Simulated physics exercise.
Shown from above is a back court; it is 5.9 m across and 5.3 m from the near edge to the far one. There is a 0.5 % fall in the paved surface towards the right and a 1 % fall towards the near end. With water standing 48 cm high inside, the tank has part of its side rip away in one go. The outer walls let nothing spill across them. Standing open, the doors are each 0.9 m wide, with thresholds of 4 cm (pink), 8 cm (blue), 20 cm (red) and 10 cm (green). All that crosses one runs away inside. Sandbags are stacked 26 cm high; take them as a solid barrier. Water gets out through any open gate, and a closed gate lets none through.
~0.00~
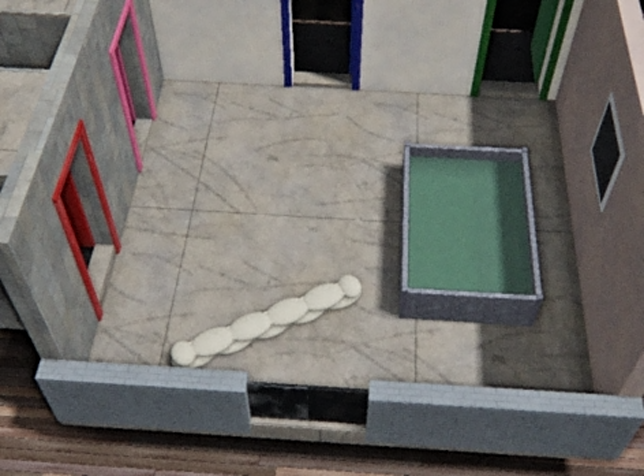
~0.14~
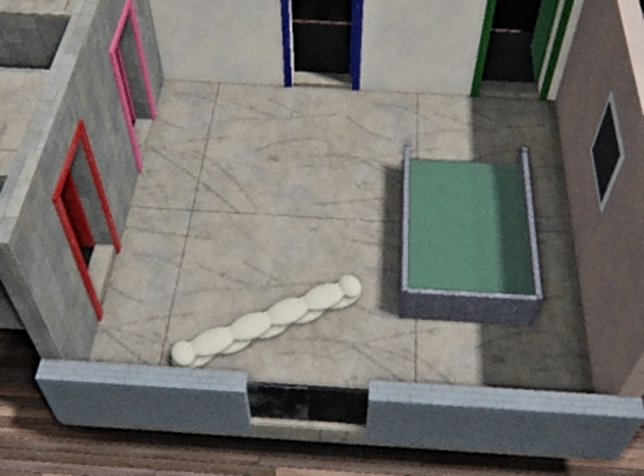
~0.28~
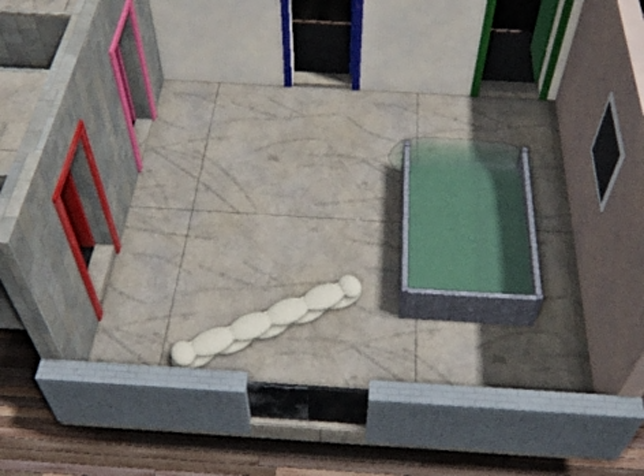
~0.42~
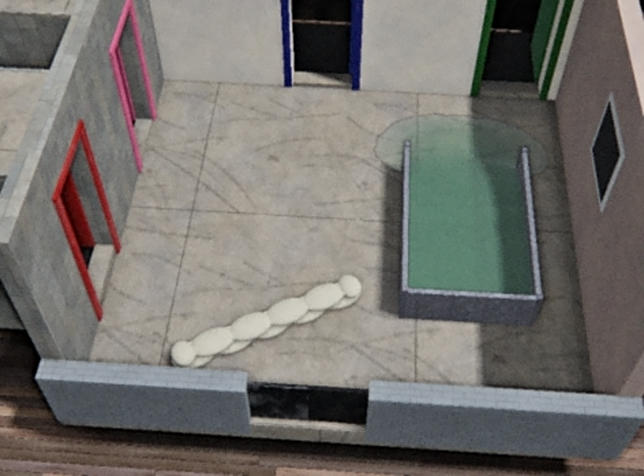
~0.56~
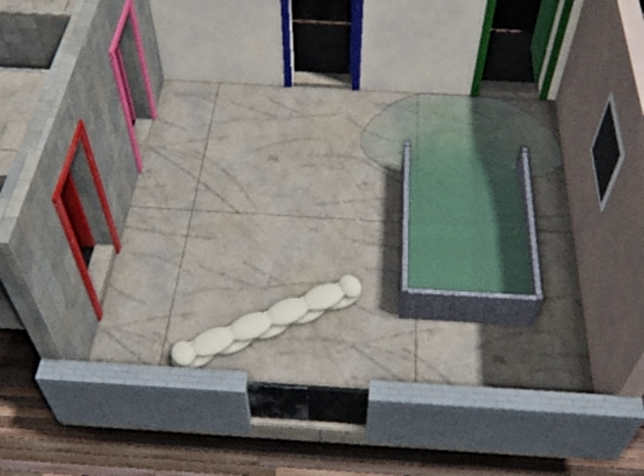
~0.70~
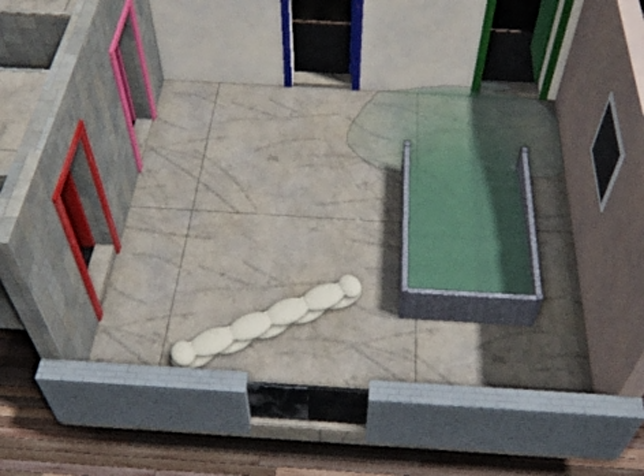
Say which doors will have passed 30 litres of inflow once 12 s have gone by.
After that time: Pink door: Passed, blue door: Not passed, red door: Not passed, green door: Passed.
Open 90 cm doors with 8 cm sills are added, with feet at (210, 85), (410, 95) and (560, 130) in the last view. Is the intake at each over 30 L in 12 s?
Less, more, more.
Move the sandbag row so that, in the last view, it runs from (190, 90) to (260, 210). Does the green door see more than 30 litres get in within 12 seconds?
Next, green ends up on the high side.
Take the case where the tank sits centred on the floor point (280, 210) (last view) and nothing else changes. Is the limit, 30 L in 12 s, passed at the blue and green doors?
So the blue door tops the limit and the green door keeps within it.
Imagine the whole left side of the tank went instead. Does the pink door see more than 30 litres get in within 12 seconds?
Well, at pink it would be too much.
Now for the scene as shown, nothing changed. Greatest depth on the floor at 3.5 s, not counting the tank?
It gets to some 21 cm.
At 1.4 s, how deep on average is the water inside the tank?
Roughly 31 centimetres.
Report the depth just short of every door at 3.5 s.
Depths: Pink door 11 cm, blue door 8 cm, red door 0 cm, green door 19 cm.
After 1.4 s water covers 15 % of the floor and is deepest (29 cm) near (450, 97); pink door not reached, blue door 5 cm at the sill, 0 L in, red door not reached, green door 22 cm at the sill, 27 L in.
After 2.2 s water covers 25 % of the floor and is deepest (28 cm) near (499, 108); pink door not reached, blue door 10 cm at the sill, 0 L in, red door not reached, green door 26 cm at the sill, 88 L in.
After 3.5 s water covers 45 % of the floor and is deepest (21 cm) near (547, 102); pink door 11 cm at the sill, 4 L in, blue door 8 cm at the sill, 4 L in, red door not reached, green door 19 cm at the sill, 178 L in.
After 7.0 s water covers 80 % of the floor and is deepest (14 cm) near (588, 427); pink door 7 cm at the sill, 59 L in, blue door 4 cm at the sill, 5 L in, red door 4 cm at the sill, 0 L in, green door 6 cm at the sill, 209 L in.
After 12.0 s water covers 95 % of the floor and is deepest (10 cm) near (459, 418); pink door 2 cm at the sill, 67 L in, blue door 1 cm at the sill, 5 L in, red door 6 cm at the sill, 0 L in, green door 3 cm at the sill, 209 L in.
